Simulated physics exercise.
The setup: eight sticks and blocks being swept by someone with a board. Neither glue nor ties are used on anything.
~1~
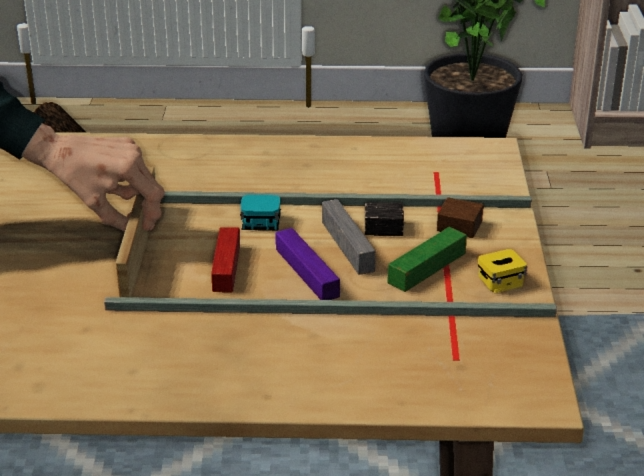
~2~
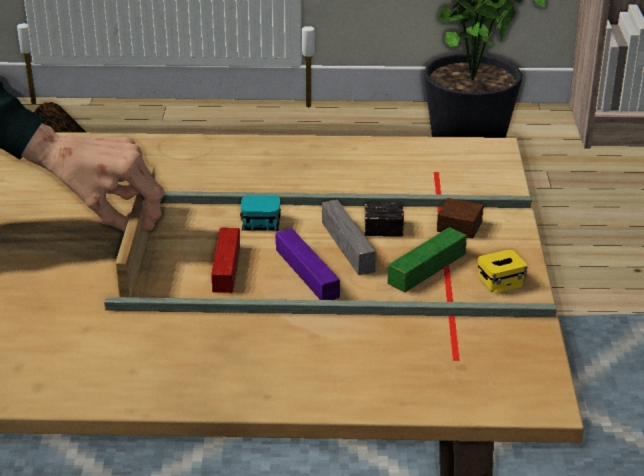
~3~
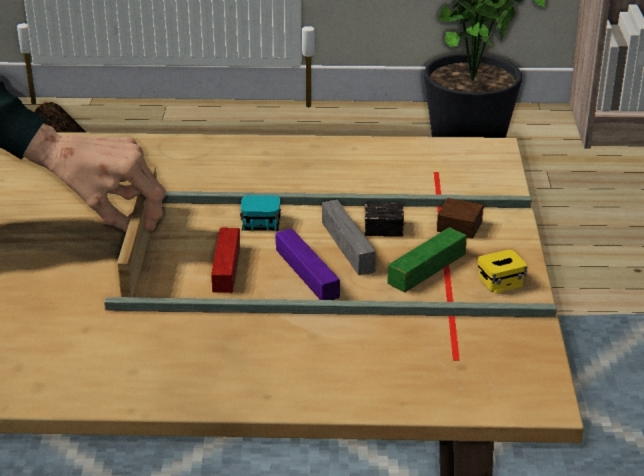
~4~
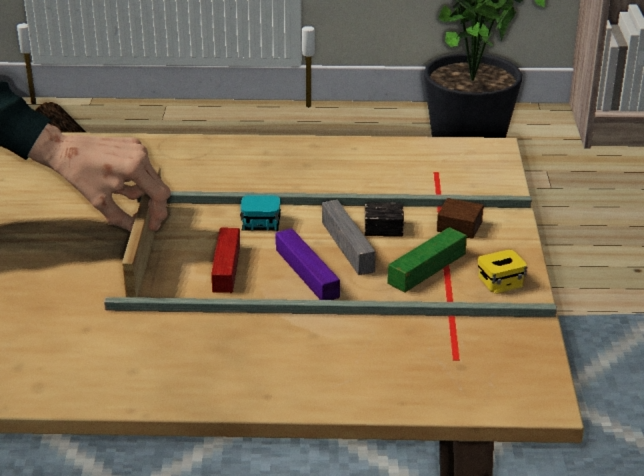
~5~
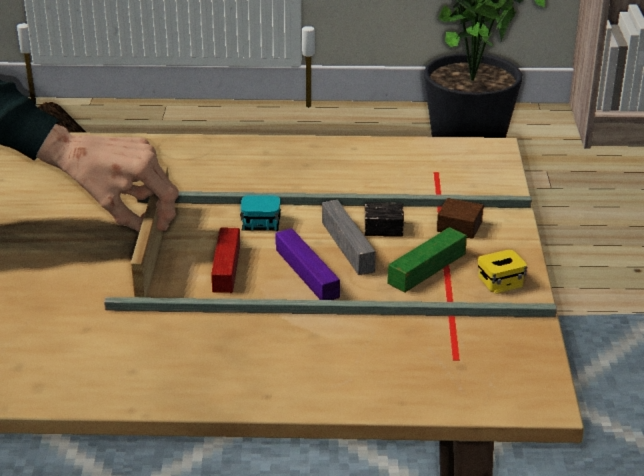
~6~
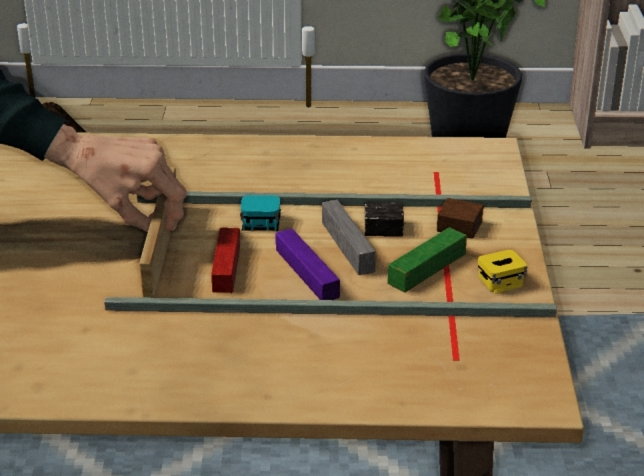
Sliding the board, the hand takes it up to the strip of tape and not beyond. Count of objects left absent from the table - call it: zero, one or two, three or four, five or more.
My call is one or two.
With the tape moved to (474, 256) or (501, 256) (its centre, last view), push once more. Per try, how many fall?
It would be 3 and 5.
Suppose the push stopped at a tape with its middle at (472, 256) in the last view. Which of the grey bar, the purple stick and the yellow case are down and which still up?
This time the grey bar does not drop; after it, the purple stick does not drop; finally, the yellow case drops.
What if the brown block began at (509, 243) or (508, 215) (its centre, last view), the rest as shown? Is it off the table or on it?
The brown block would stay in place in the first case and drop away in the second.
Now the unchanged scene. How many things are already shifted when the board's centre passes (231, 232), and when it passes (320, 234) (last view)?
At the first point the count is 1, at the second it's 5.
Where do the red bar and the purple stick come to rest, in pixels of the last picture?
Result: One about (457, 262), other about (478, 266).
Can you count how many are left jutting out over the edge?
I'd say 1 of them.
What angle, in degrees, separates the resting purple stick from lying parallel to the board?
Angle: Close to 0 degrees.
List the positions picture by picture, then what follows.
The first frame shows yellow case (501, 272); brown block (460, 218); green bar (428, 259); board (138, 231); tape (445, 255).
The second frame shows brown block (460, 218); grey bar (348, 236).
The third frame shows green bar (428, 259); board (140, 231).
The fourth frame shows yellow case (501, 272); black block (384, 219).
The fifth frame shows brown block (460, 218); turquoise case (261, 213).
The sixth frame shows yellow case (501, 272); brown block (460, 218); green bar (428, 259); board (160, 231); tape (445, 255).
Early on, none off yet; yellow case at rest near (501, 272); brown block at rest near (460, 218); green bar at rest near (428, 259).
Finally, the number that fall off is one or two; lost, brown block.
